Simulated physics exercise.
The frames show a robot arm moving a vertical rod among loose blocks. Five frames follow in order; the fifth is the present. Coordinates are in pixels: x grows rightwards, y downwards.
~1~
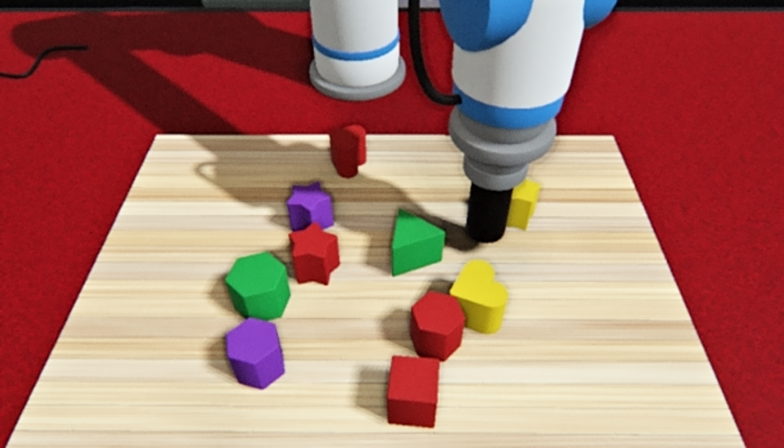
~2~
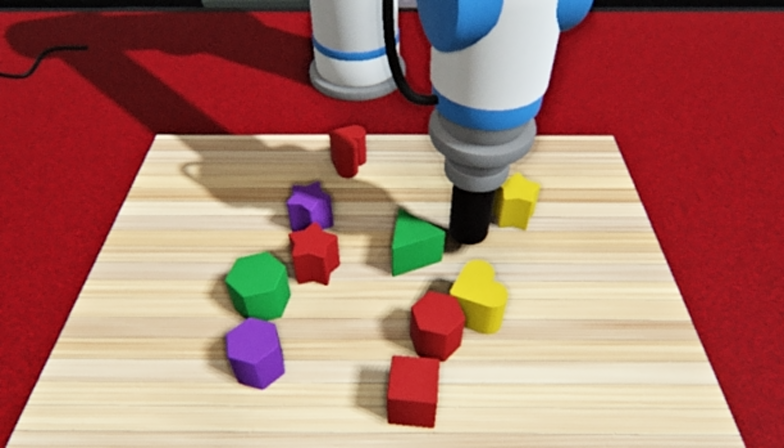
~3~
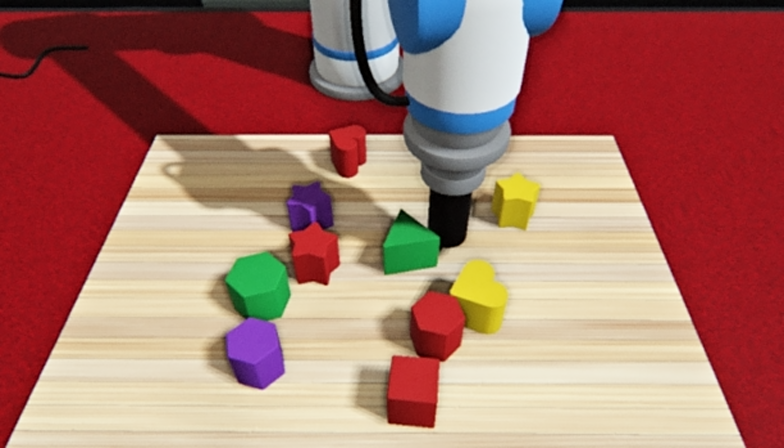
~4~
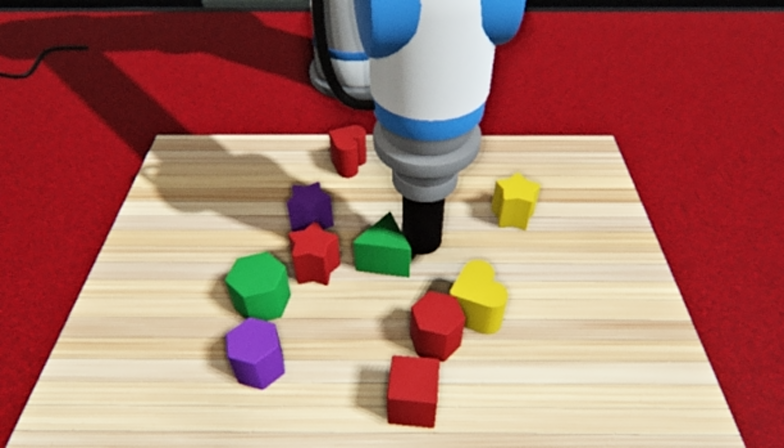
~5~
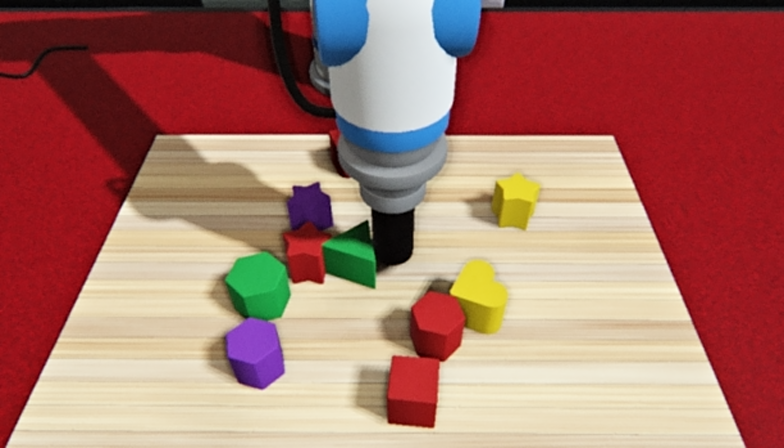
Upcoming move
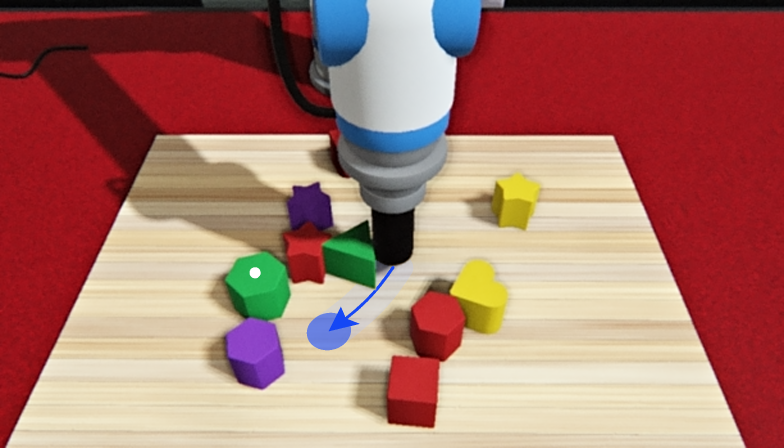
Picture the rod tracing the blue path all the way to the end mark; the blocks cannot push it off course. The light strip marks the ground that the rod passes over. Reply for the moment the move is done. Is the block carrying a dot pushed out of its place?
No.
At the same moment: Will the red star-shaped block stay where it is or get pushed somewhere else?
Displaced.
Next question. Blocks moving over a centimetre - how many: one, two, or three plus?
Looking at the path, I think two of the blocks end up more than 1 cm away.
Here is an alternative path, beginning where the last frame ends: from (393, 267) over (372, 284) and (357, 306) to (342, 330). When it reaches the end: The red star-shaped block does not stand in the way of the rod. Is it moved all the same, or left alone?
Moved away.
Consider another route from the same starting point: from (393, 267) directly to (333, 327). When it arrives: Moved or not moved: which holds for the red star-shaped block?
It does get moved.
Drawn move, from (393, 267) by way of (377, 289) and (355, 311) to (329, 331); the dot is on the green six-sided block.
On the path given first. Halfway along, rod at (365, 284); red star-shaped block at (289, 237), turned 15° clockwise; green triangular block at (327, 260), turned 45° clockwise.
At the end, rod at (327, 315); green six-sided block still; red star-shaped block at (287, 236), turned 20° clockwise; green triangular block at (315, 265), turned 65° clockwise.
